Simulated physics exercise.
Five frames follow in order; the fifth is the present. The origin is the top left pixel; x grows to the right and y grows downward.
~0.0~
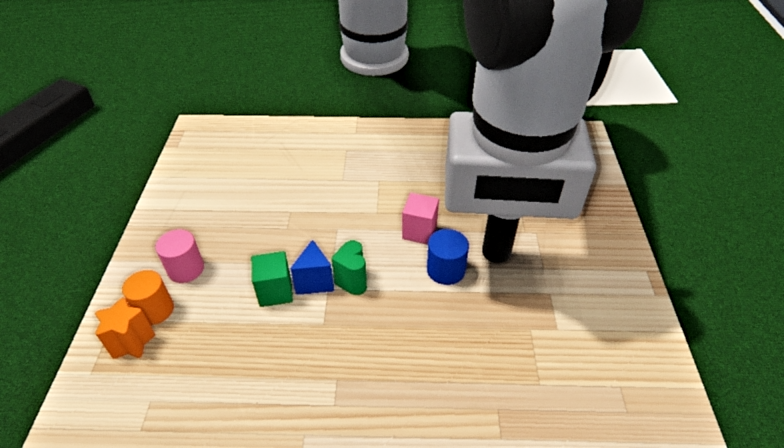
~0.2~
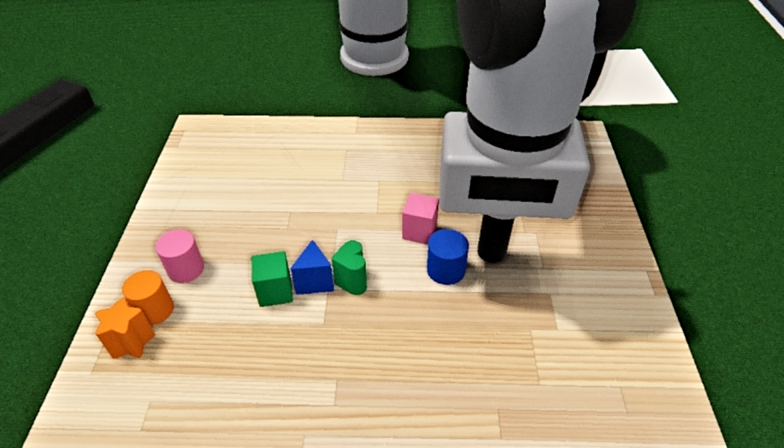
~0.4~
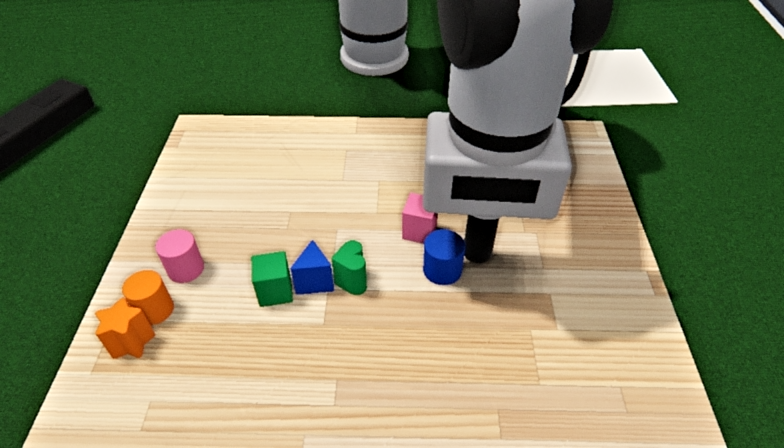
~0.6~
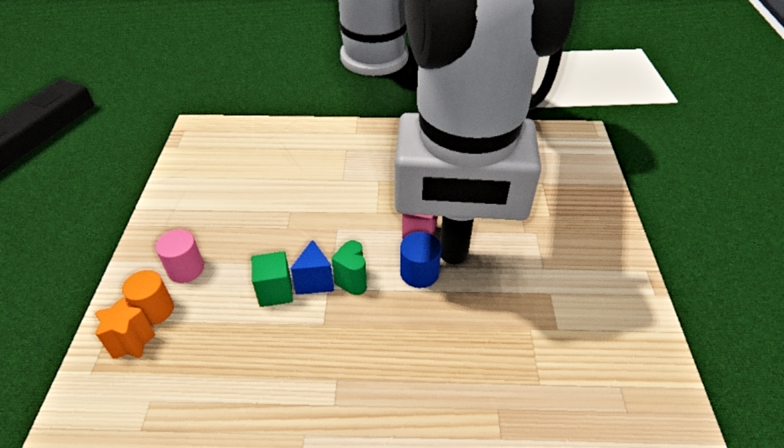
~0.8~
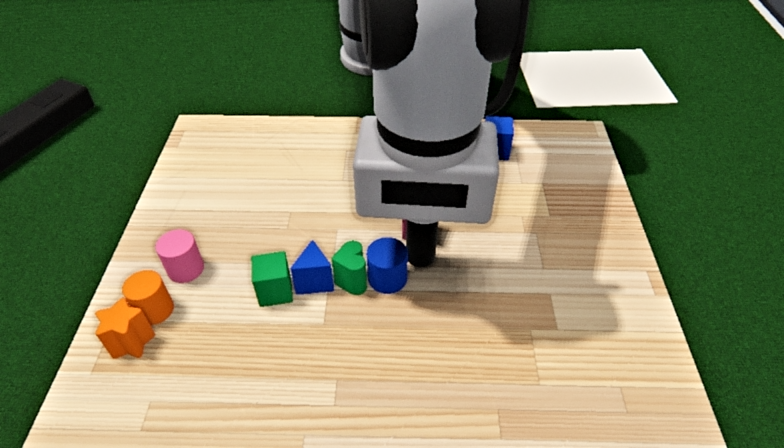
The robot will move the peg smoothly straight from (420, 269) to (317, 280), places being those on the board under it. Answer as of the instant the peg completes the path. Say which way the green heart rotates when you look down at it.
Rotates clockwise.
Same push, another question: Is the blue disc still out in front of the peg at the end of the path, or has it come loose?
The peg should keep driving it forward.
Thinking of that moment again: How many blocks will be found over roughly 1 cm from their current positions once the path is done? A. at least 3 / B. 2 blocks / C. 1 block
Correct choice: A.
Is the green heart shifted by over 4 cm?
Yes, it checks out.
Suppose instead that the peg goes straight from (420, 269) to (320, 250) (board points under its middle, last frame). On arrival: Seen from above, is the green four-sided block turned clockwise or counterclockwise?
It spins with the clock.
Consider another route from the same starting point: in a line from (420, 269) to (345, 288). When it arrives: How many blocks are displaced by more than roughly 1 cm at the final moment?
Count: Three or more.
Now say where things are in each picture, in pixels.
Peg tip (496, 252); block tops, green four-sided block (269, 266); blue triangle (311, 257); green heart (350, 255); blue disc (449, 243), in the first frame.
Peg (492, 252); blocks unchanged, in the second frame.
Peg (477, 253); blue disc (445, 244), in the third frame.
Peg (454, 254); blue disc (421, 246), in the fourth frame.
Peg (421, 257); green four-sided block (269, 266); blue triangle (311, 257); green heart (350, 255); blue disc (387, 252), in the fifth frame.
On the path given first. One third of the way, peg (384, 261); green four-sided block (255, 270), turned 25° clockwise; blue triangle (288, 266); green heart (316, 257), turned 10° clockwise; blue disc (350, 257).
Two thirds of the way, peg (351, 264); green four-sided block (237, 271), turned 30° clockwise; blue triangle (263, 281); green heart (281, 260), turned 15° clockwise; blue disc (314, 261).
At the end, peg (315, 268); green four-sided block (214, 272); blue triangle (246, 287), turned 35° anticlockwise; green heart (247, 256), turned 30° clockwise; blue disc (277, 264).
